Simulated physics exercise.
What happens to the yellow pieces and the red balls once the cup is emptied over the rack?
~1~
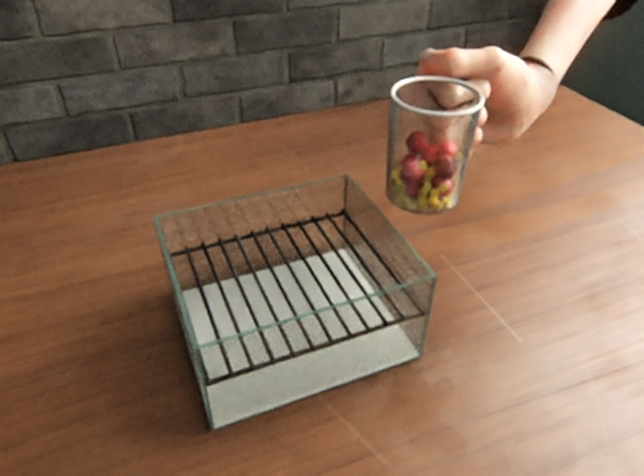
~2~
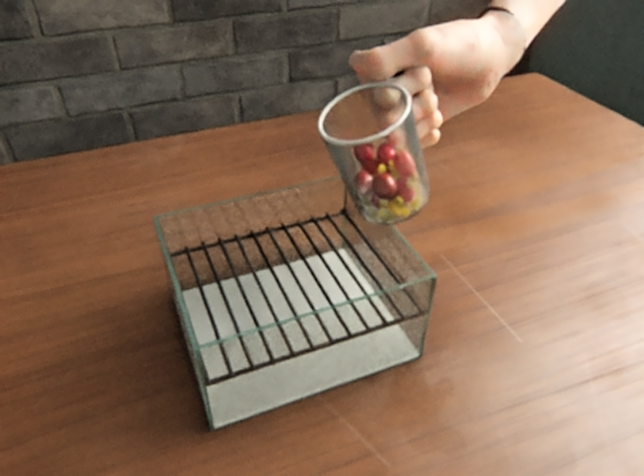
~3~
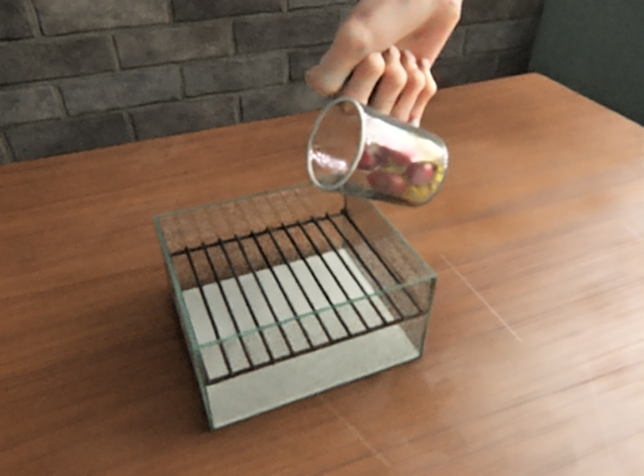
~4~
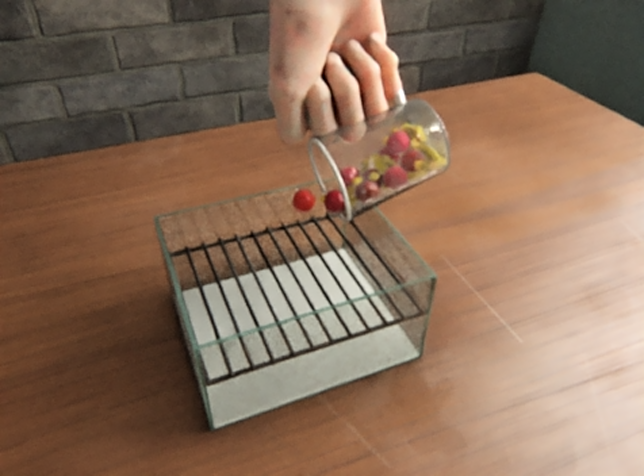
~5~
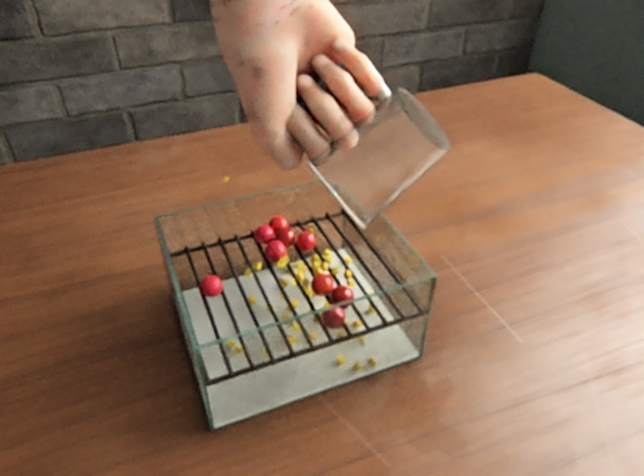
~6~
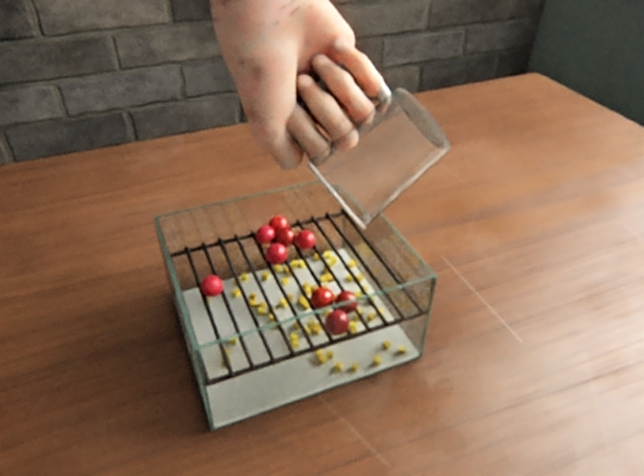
Nearly all the yellow pieces fall between the wires to the bottom of the box, while the red balls are held back on top of the rack.
A hand tipped a clear cup of red balls and small yellow pieces over a glass box with a wire rack, emptying it. The red balls stayed on the wires, while nearly all the yellow pieces dropped through to the bottom.
